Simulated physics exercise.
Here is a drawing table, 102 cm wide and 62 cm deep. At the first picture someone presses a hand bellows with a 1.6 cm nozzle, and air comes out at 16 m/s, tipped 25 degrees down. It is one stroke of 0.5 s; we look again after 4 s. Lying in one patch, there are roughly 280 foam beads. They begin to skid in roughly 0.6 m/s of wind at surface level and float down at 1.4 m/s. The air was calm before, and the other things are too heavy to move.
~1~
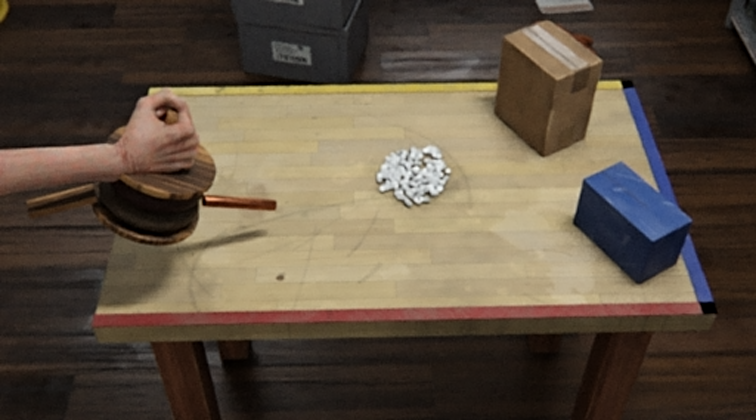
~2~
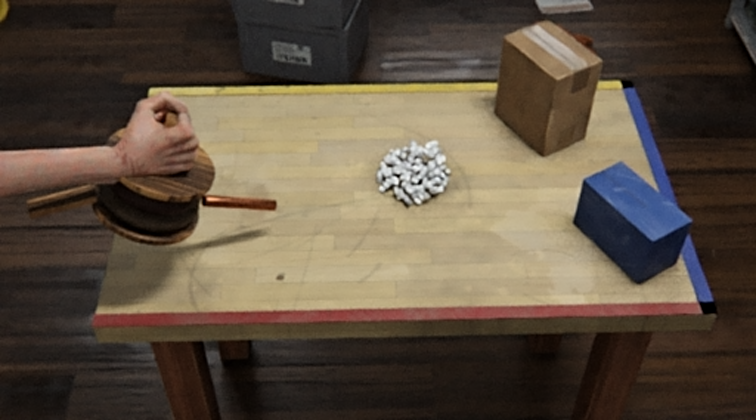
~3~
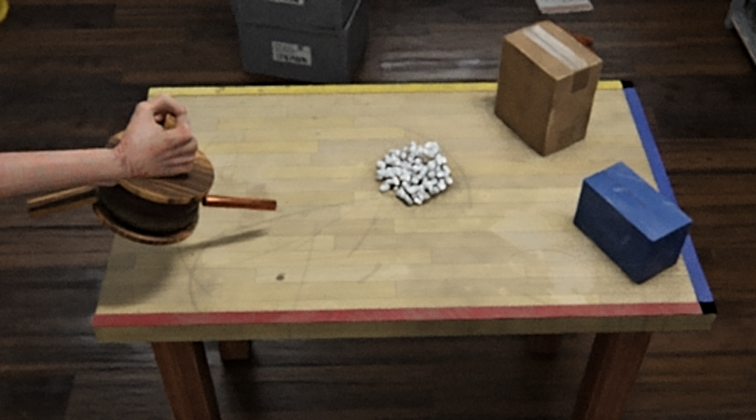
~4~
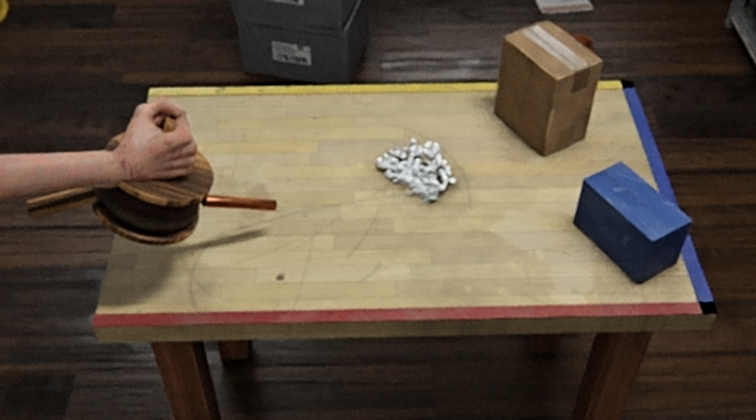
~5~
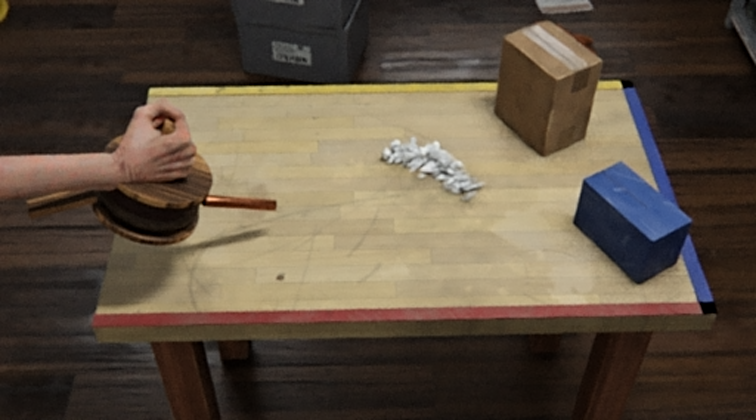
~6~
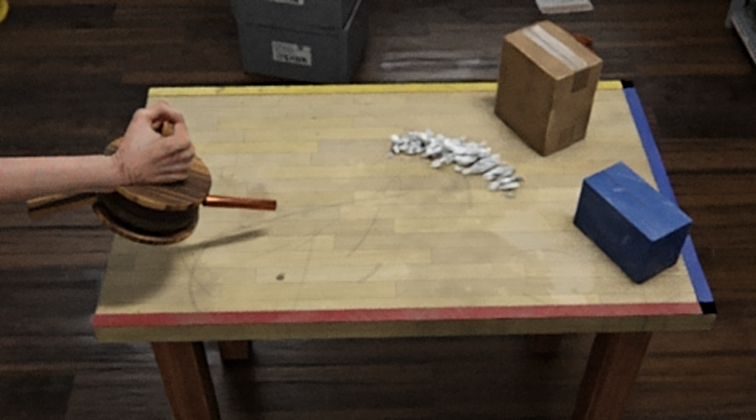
A hand grips a wooden bellows while white foam beads gradually spread rightward across the table.
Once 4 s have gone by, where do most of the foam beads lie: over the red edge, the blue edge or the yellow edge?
Yellow.
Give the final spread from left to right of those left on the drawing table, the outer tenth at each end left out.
Around 10 cm.
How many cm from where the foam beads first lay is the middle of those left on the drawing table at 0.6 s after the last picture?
Roughly 25 cm.
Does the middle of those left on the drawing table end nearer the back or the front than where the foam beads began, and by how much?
The middle moved backwards, roughly 10 cm.
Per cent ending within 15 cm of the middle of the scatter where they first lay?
Roughly 0 per cent.
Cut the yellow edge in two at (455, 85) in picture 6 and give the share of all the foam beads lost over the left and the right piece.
Estimate: Left ~ 10 %; right ~ 40 %.
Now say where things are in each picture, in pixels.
In the first frame, the middle of the foam beads is near (415, 173), none has stirred yet and the mouth of the hand bellows is at (275, 205).
In the second frame, the middle of the foam beads is near (416, 171), none has stirred yet, the red edge is centred on (407, 321), the yellow edge is centred on (392, 85) and the blue edge is centred on (669, 183).
In the third frame, the middle of the foam beads is near (416, 171), none has stirred yet, the top of a box is at (553, 48) and the top of a block is at (637, 199).
In the fourth frame, the middle of the foam beads is near (416, 171), the farthest in sight from the hand bellows is at (437, 149) and about 15 % have left their places.
In the fifth frame, the middle of the foam beads is near (432, 165), the farthest in sight from the hand bellows is at (480, 185) and about 65 % have left their places.
In the sixth frame, the middle of the foam beads is near (457, 153), the farthest in sight from the hand bellows is at (519, 178) and about 95 % have left their places.
Then, 0.6 s after the last picture, 0 % are over the red edge, 46 % over the yellow edge and 18 % over the blue edge; the middle of those left on the top is near (531, 136); 41 % are gone or lie where they will stay.
Then, 1.0 s after the last picture, 0 % are over the red edge, 48 % over the yellow edge and 19 % over the blue edge; the middle of those left on the top is near (531, 134); 94 % are gone or lie where they will stay.
Then, 2.0 s after the last picture, 0 % are over the red edge, 48 % over the yellow edge and 19 % over the blue edge; the middle of those left on the top is near (531, 136); 100 % are gone or lie where they will stay.
Then, 3.8 s after the last picture, at the end, 0 % are over the red edge, 48 % over the yellow edge and 19 % over the blue edge; the middle of those left on the top is near (531, 136).
